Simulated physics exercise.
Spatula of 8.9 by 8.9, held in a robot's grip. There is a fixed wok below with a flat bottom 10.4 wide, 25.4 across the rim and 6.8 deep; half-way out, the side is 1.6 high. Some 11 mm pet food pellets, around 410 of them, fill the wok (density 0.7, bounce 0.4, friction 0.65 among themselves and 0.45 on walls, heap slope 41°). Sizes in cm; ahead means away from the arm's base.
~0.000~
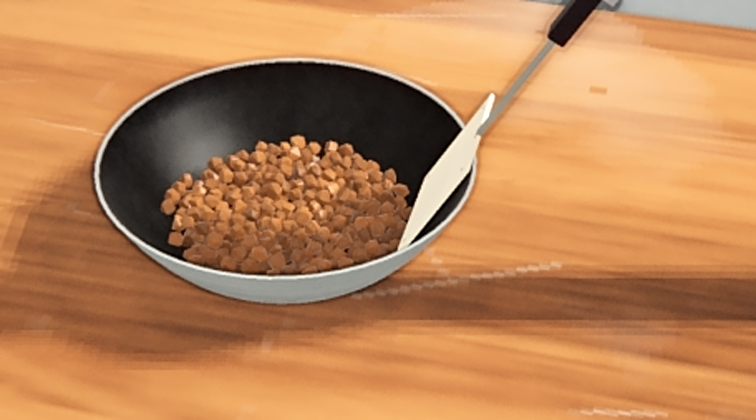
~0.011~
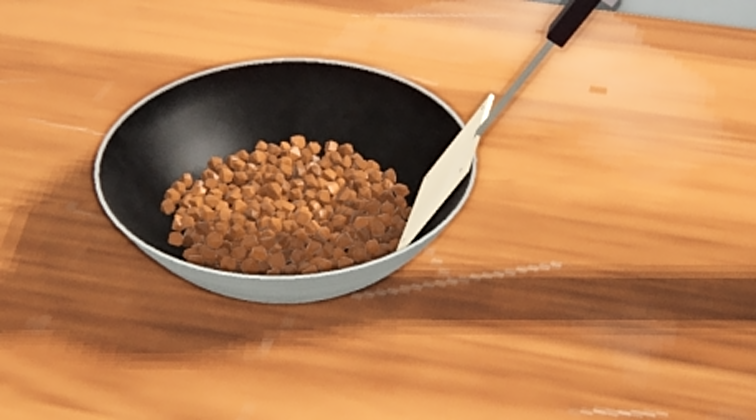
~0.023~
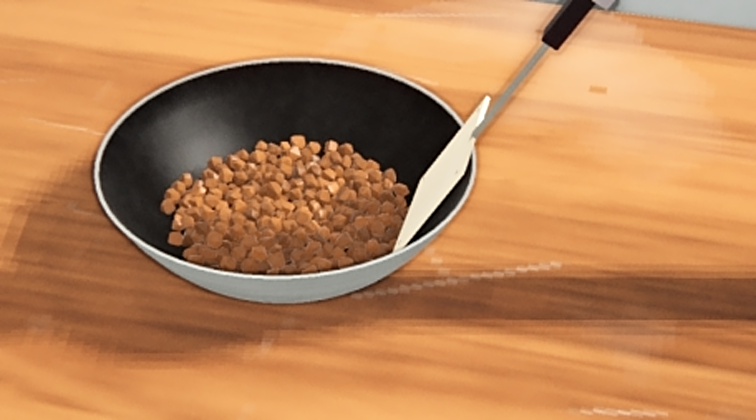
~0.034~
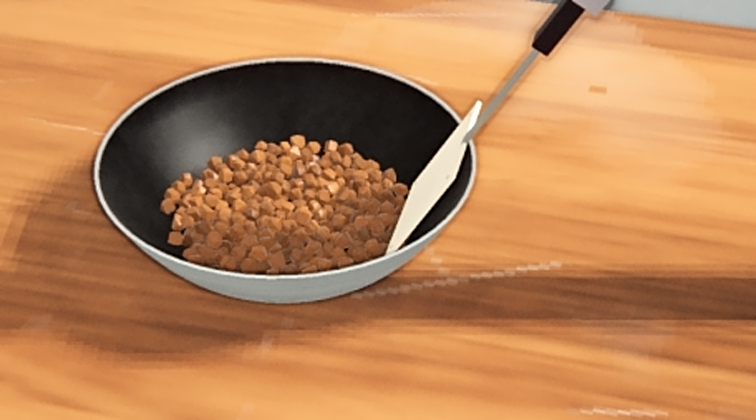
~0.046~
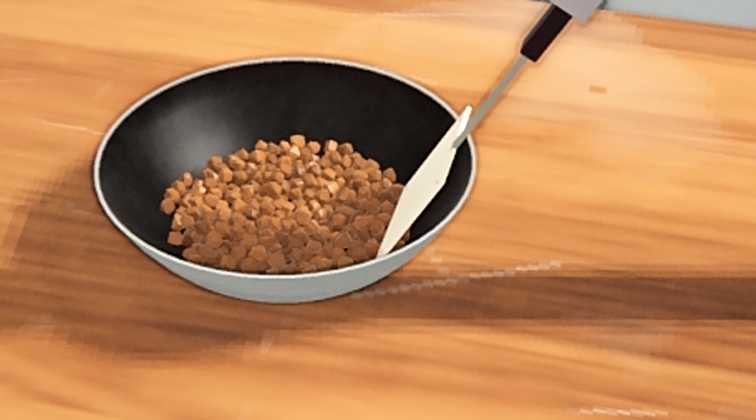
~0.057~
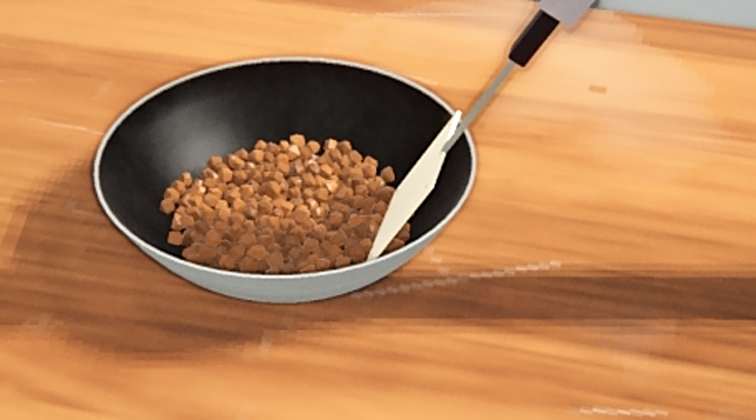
A wooden tabletop with light and dark grain is seen from above at an angle, with a greyish strip at the top right edge. A black-lined wok with a pale rim and outside holds a heap of small brown chunks, and a cream spatula on a dark-gripped metal handle leans inside its right side. The spatula slides slowly left and slightly down against the heap, which barely shifts, while the camera stays still.
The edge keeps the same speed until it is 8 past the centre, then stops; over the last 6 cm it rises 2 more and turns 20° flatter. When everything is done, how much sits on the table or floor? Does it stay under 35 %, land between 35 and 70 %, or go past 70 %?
It stays under 35 %.
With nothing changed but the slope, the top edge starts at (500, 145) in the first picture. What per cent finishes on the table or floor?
I'd estimate close to 30 per cent.
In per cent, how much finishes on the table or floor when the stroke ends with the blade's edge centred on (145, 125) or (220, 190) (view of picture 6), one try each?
Roughly 55 and 5 per cent.
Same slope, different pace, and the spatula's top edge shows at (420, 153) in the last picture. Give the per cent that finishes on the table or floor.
50 %.
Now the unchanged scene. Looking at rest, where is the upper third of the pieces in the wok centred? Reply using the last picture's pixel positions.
The middle lies somewhere around (166, 174).
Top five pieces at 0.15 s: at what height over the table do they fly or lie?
I'd say close to 7 cm on average.
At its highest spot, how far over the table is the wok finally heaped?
Some 7.0 cm.
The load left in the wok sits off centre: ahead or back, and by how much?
Roughly 4.5 cm ahead.
After 0.15 s, sloping 61°, highest piece 12 above the table; 407 in the wok, 1 on the blade or in flight.
After 0.24 s, sloping 54°, highest piece 24 above the table; 404 in the wok, 4 on the blade or in flight.
After 0.49 s, sloping 41°, highest piece 14 above the table; 299 in the wok, 85 on the table or floor, 24 on the blade or in flight.
After 1.54 s, sloping 41°, highest piece 8 above the table; 299 in the wok, 109 on the table or floor.
In the end, 299 in the wok, 109 on the table or floor. That is 27 % on the table or floor.
